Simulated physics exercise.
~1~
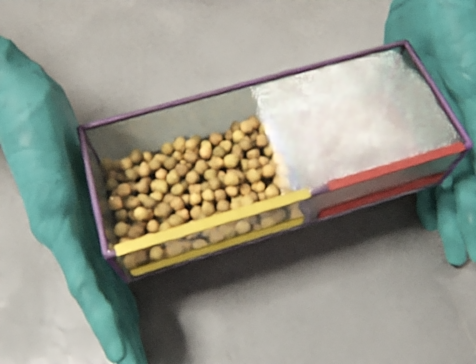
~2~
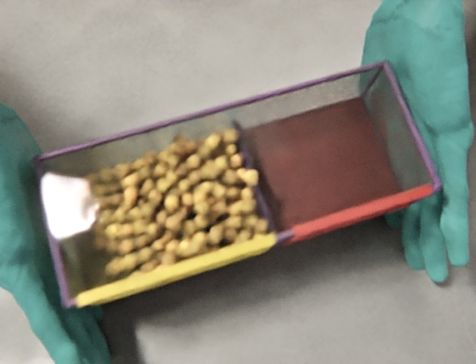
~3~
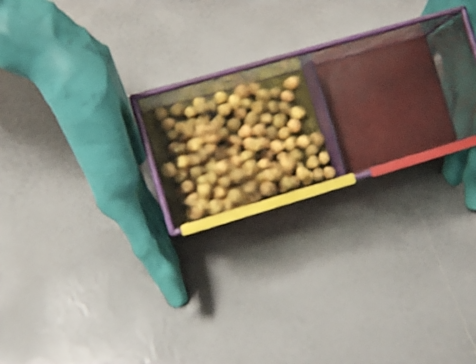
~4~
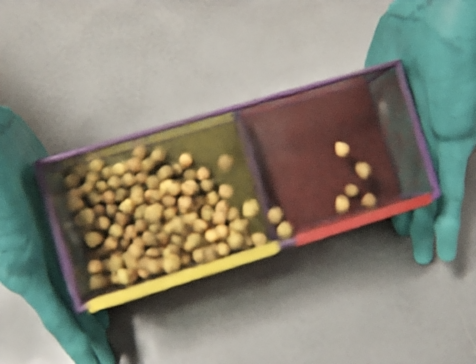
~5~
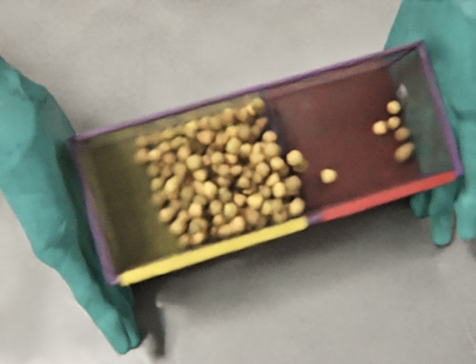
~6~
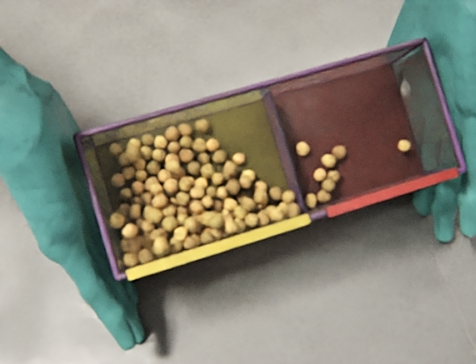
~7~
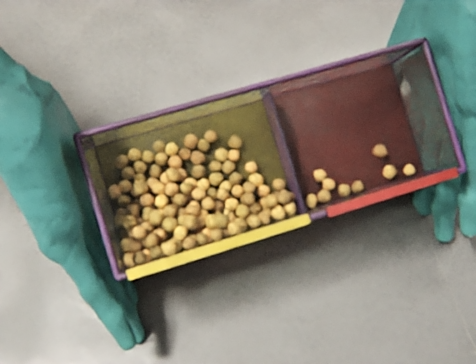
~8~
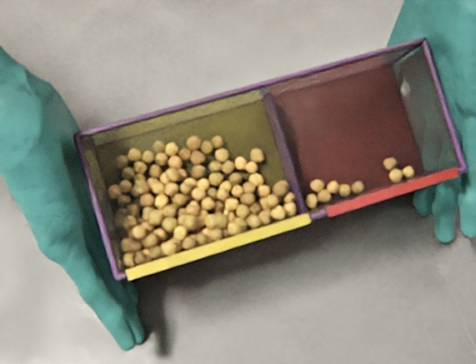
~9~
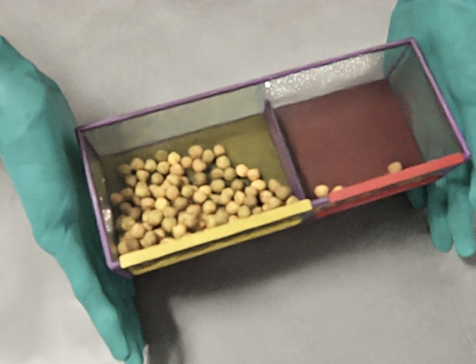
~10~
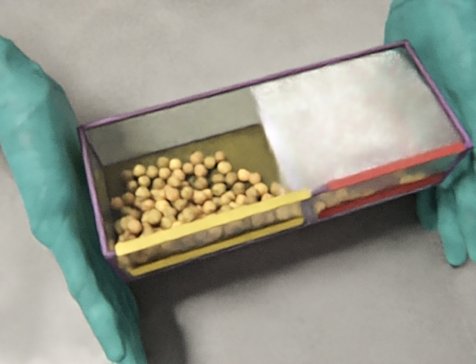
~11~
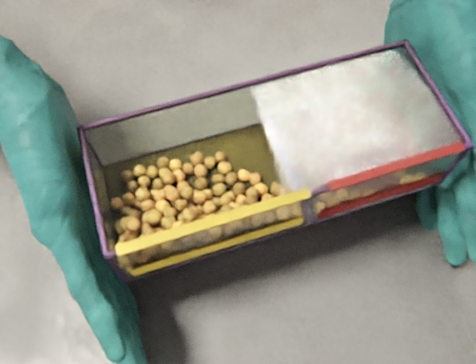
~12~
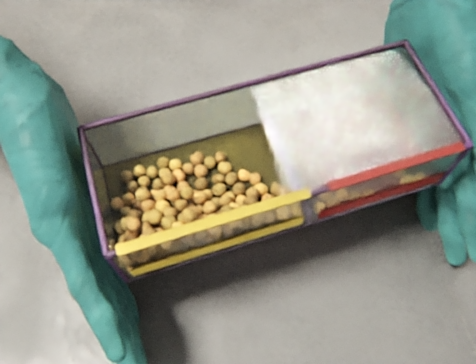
A clear-lidded box of dried chickpeas, held between two teal-gloved hands, tilted and was shaken back and forth, sending a few over the divider, then came level and rested with most still in the yellow side and a few in the red.
